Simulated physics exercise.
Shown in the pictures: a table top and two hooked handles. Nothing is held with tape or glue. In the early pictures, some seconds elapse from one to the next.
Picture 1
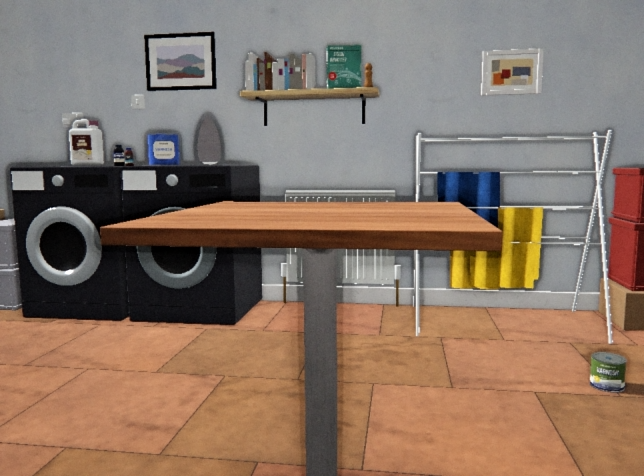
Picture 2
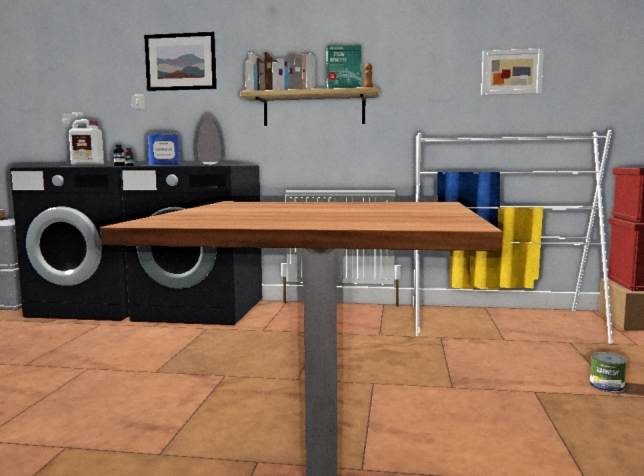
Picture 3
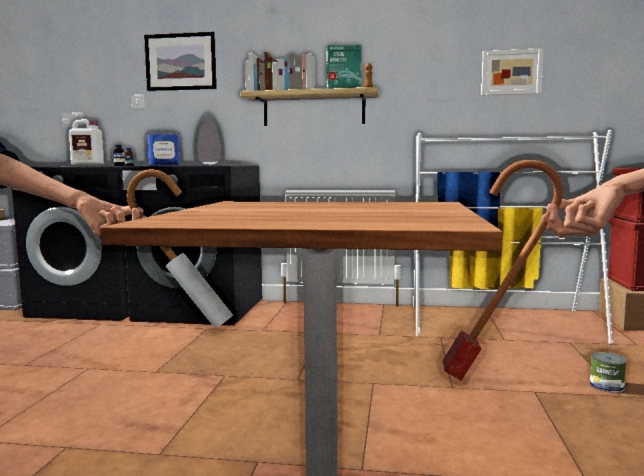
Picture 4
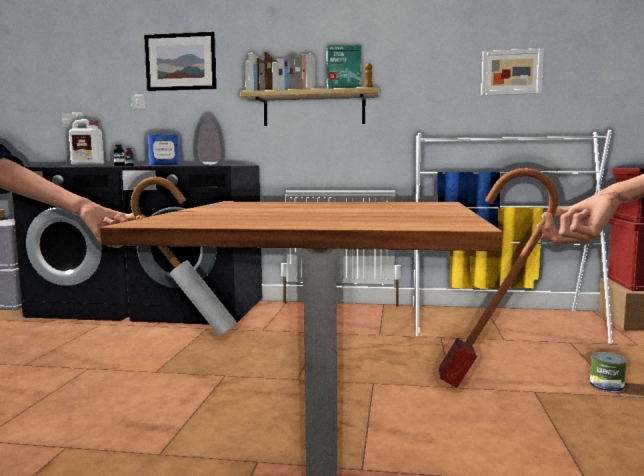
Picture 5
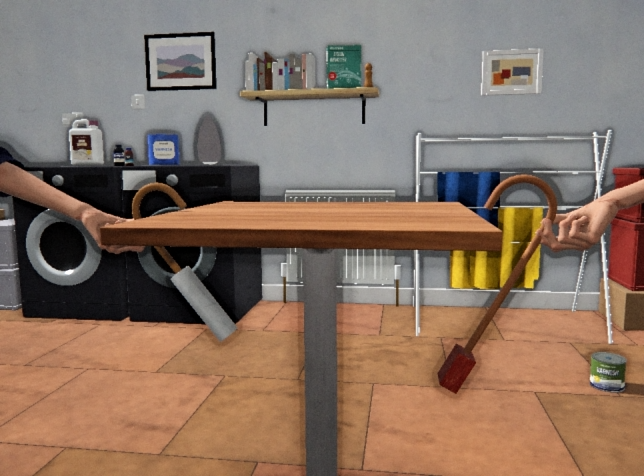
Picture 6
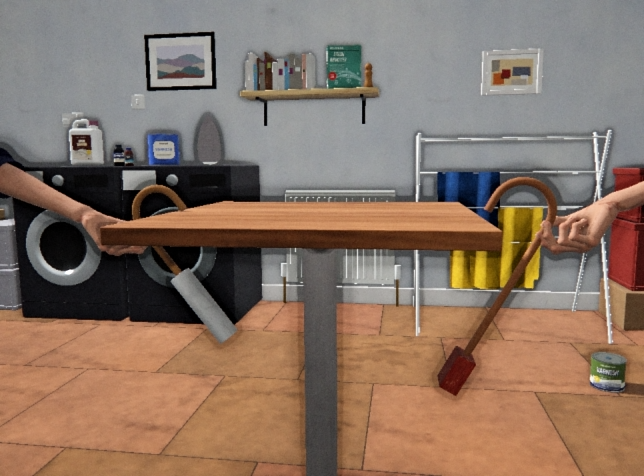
In a laundry room with two dark washing machines and a drying rack, a wooden table stands alone. Hands then appear from both sides, holding two hooked-handled objects, one pale and one red, at the table's ends. They lower them slightly, then keep hold, barely moving.
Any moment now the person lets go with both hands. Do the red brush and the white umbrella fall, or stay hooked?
My prediction: The red brush will come off, the white umbrella will stay on.
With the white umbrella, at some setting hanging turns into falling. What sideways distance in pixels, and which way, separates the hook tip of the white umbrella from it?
8 px or so, leftward.
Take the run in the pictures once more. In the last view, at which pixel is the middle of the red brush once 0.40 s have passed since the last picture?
Somewhere near (507, 448) in the last view.
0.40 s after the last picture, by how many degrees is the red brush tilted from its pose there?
Angle turned since the last view: Close to 15 degrees.
Then, 0.40 s on from there, red brush at the bottom near (507, 448); white umbrella at rest near (190, 261).
In the end, the red brush falls to the floor; the white umbrella stays hooked on the edge, near (192, 261).
